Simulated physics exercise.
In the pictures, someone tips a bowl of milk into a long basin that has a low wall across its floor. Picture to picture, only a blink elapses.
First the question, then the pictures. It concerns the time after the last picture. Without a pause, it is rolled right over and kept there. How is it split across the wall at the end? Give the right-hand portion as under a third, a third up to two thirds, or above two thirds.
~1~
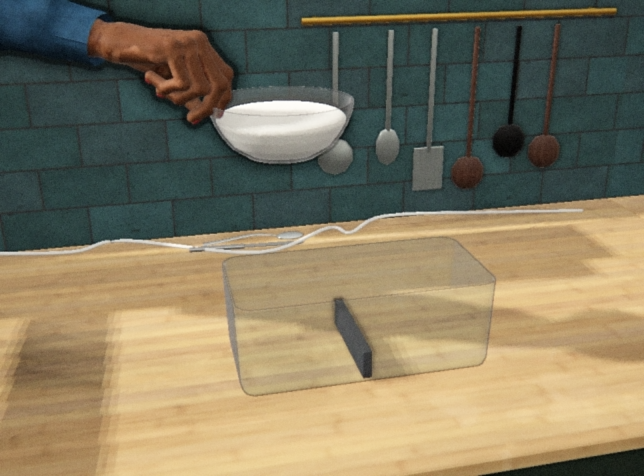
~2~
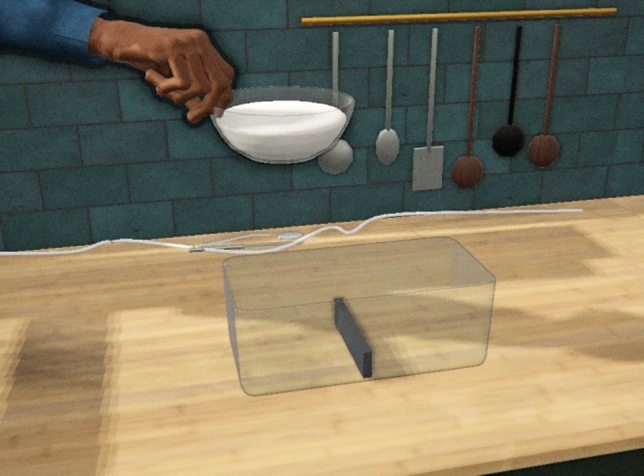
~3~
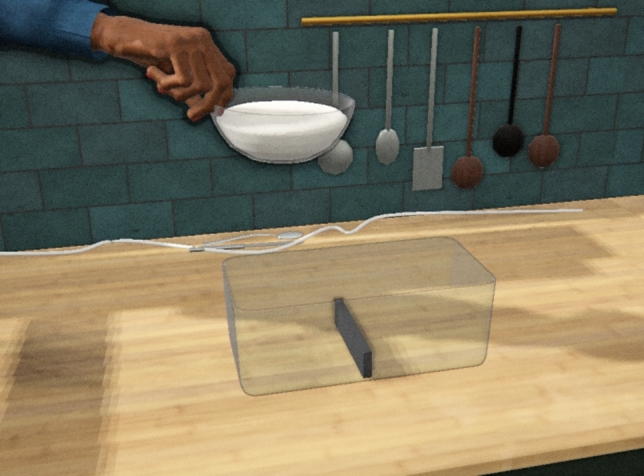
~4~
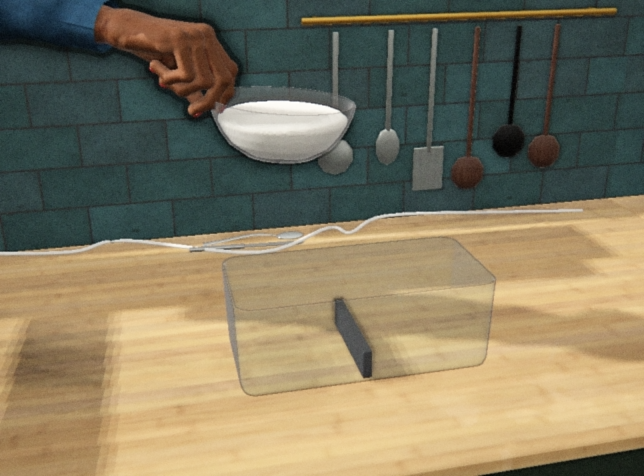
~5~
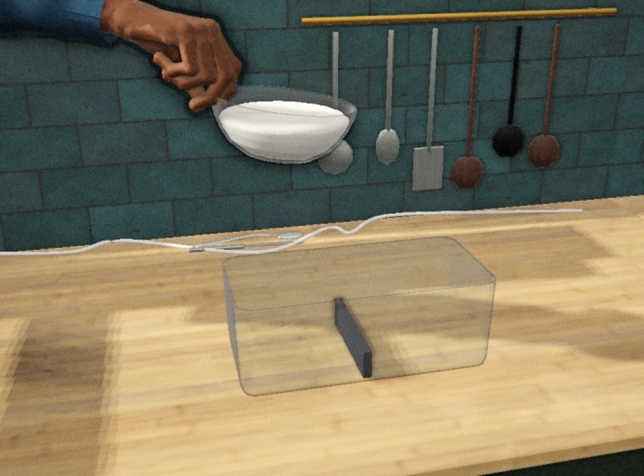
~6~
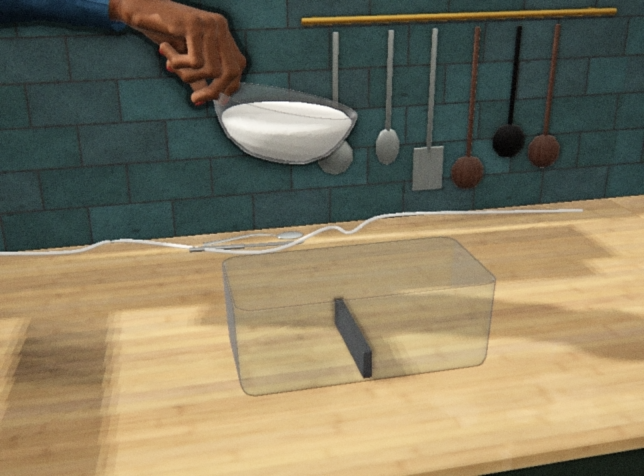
The right-hand portion is above two thirds.
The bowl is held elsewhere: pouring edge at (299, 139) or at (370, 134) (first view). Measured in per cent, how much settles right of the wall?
It works out to around 45 % and then around 90 %.
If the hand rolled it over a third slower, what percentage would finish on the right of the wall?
Roughly 90 %.
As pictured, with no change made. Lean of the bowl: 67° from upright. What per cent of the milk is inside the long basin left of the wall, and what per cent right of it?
Left 0 %, right 15 %.
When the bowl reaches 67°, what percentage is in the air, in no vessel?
50 in a hundred.
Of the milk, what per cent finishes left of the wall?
About 10 per cent.
A moment on, the bowl is tipped part way and 34 per cent is still to pour, 0 is left of the wall and 15 right of it.
Next, the bowl is tipped on its side and 0 per cent is still to pour, 7 is left of the wall and 84 right of it.
Then the bowl is tipped right over and 0 per cent is still to pour, 11 is left of the wall and 87 right of it.
Later the bowl is tipped right over and 0 per cent is still to pour, 11 is left of the wall and 87 right of it.
In the end 11 per cent lies left of the wall, 87 right of it and 2 outside.
